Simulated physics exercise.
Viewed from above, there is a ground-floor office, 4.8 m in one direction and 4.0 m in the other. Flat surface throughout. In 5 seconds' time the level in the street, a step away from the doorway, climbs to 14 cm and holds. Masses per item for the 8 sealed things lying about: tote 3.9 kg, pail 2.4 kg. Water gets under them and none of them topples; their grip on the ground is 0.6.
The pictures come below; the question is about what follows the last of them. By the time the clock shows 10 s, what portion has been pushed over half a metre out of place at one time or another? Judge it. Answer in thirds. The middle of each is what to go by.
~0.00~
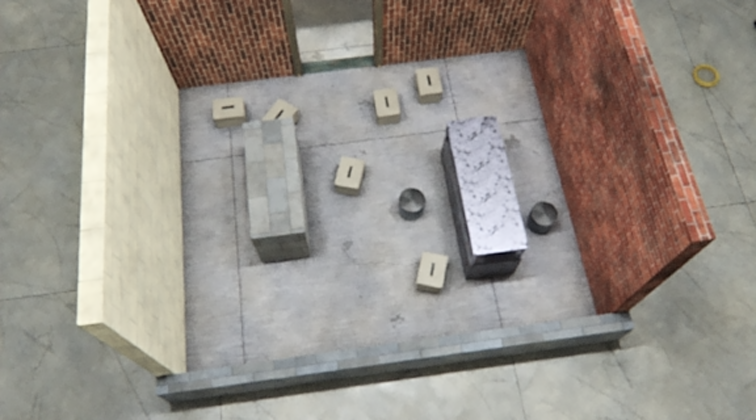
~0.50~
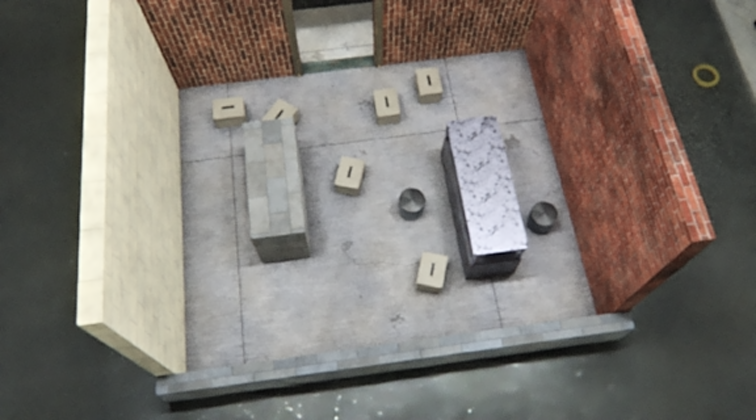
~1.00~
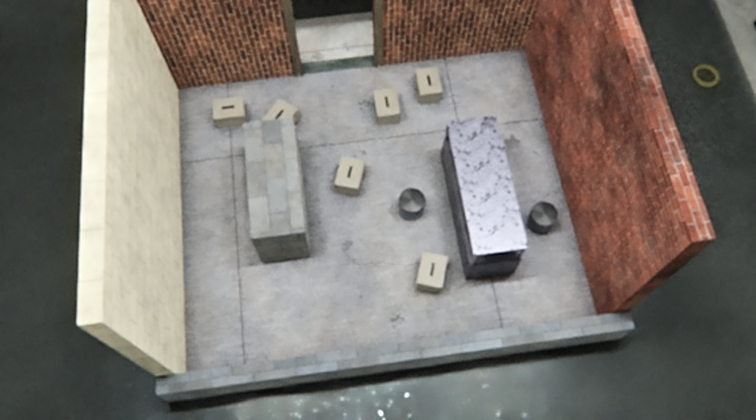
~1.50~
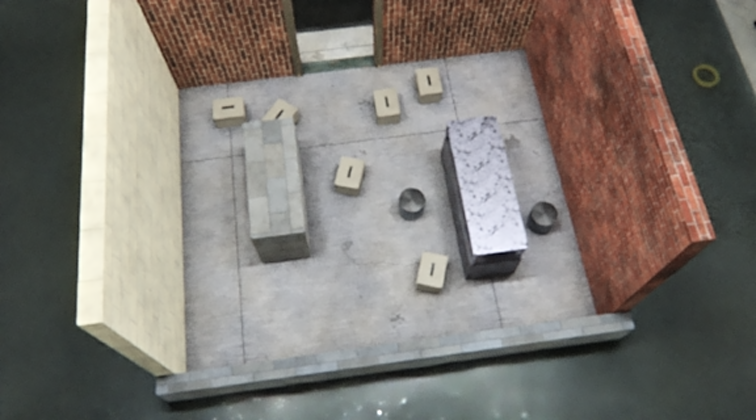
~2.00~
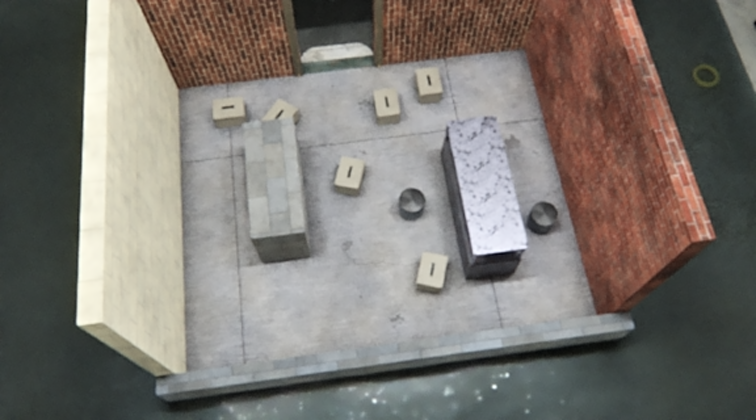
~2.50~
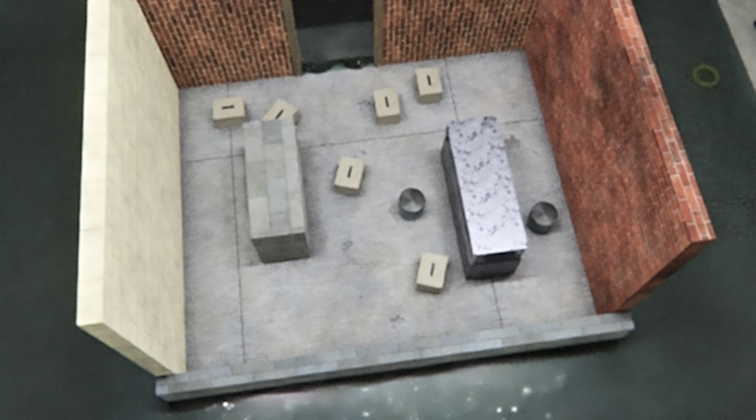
One to two thirds.
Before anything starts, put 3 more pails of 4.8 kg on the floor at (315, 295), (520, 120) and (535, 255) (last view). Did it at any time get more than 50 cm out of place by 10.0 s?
Respectively, lower, lower and lower.
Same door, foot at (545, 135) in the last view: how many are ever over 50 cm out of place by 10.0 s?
Then 4 of them would.
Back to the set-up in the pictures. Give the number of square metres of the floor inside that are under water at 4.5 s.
Close to 2.5 m2, I'd say.
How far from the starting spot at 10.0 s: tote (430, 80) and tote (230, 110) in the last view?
First 0 cm, then 0 cm.
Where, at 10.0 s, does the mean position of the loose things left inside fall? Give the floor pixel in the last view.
I'd say about (420, 196) in the last view.
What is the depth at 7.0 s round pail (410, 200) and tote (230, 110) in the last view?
Around 4 cm and 1 cm.
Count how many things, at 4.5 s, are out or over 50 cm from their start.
Count: 0.
After 3.5 s 0 of 8 are over 50 cm from their spots; 0 afloat.
After 4.5 s 0 of 8 are over 50 cm from their spots; 0 afloat.
After 7.0 s 3 of 8 are over 50 cm from their spots; 2 afloat.
After 10.0 s 4 of 8 are over 50 cm from their spots, and 4 have been at some point; 1 afloat.
